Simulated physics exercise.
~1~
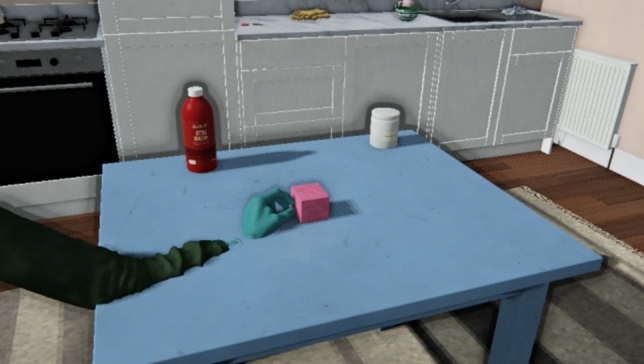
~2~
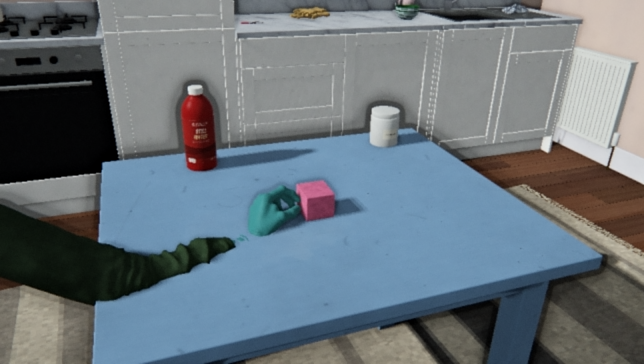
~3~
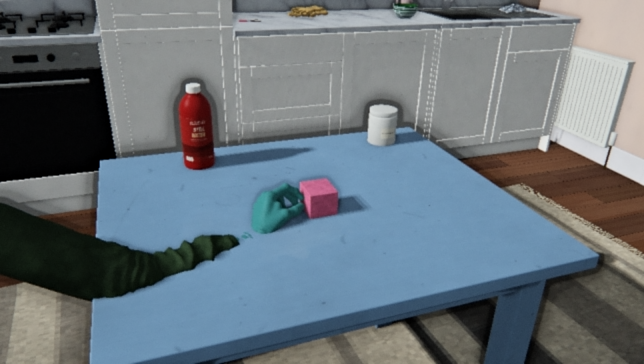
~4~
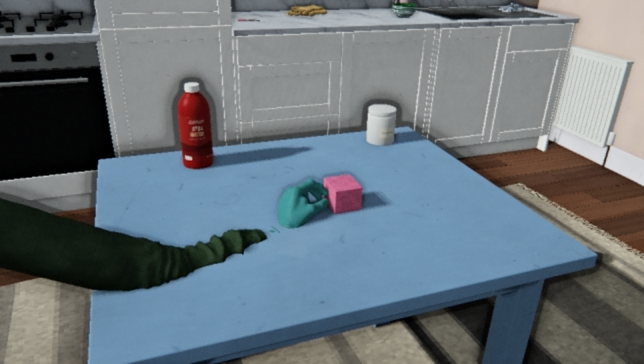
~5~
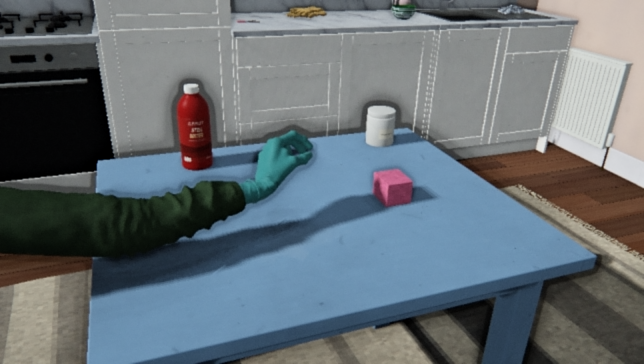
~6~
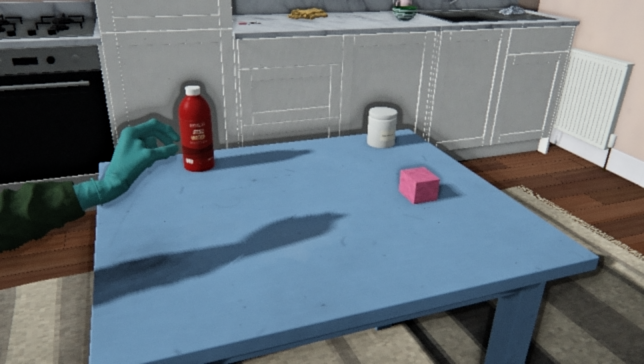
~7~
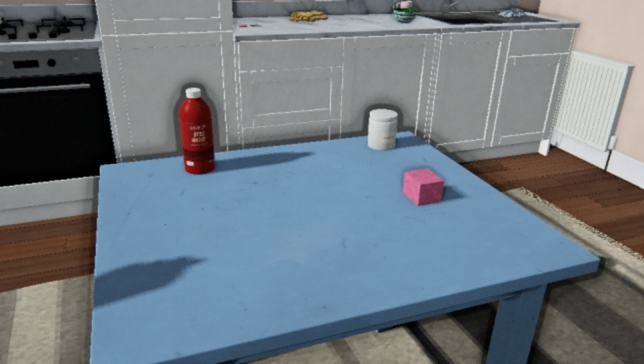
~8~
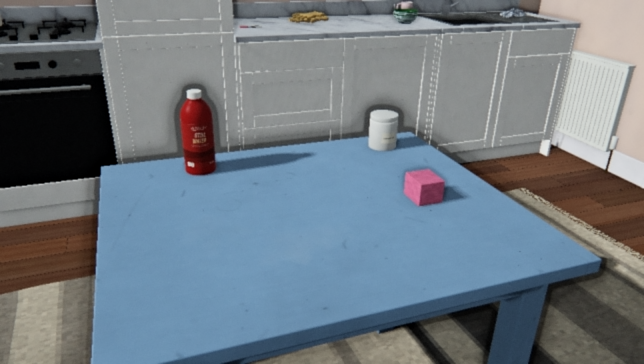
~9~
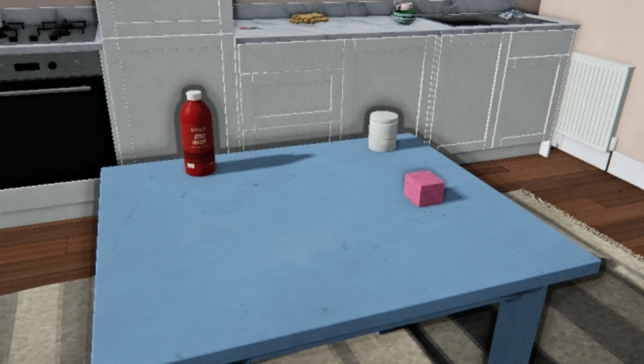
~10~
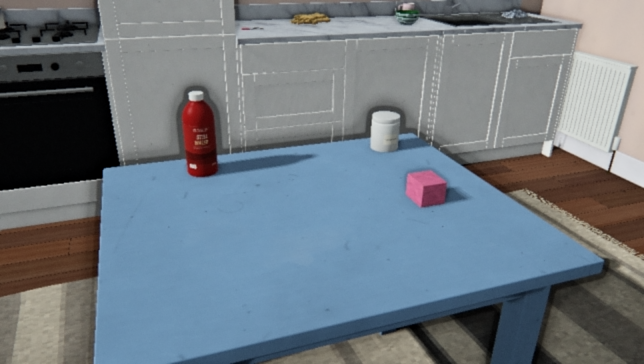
A gloved hand pushes a pink block right across a blue table and withdraws.
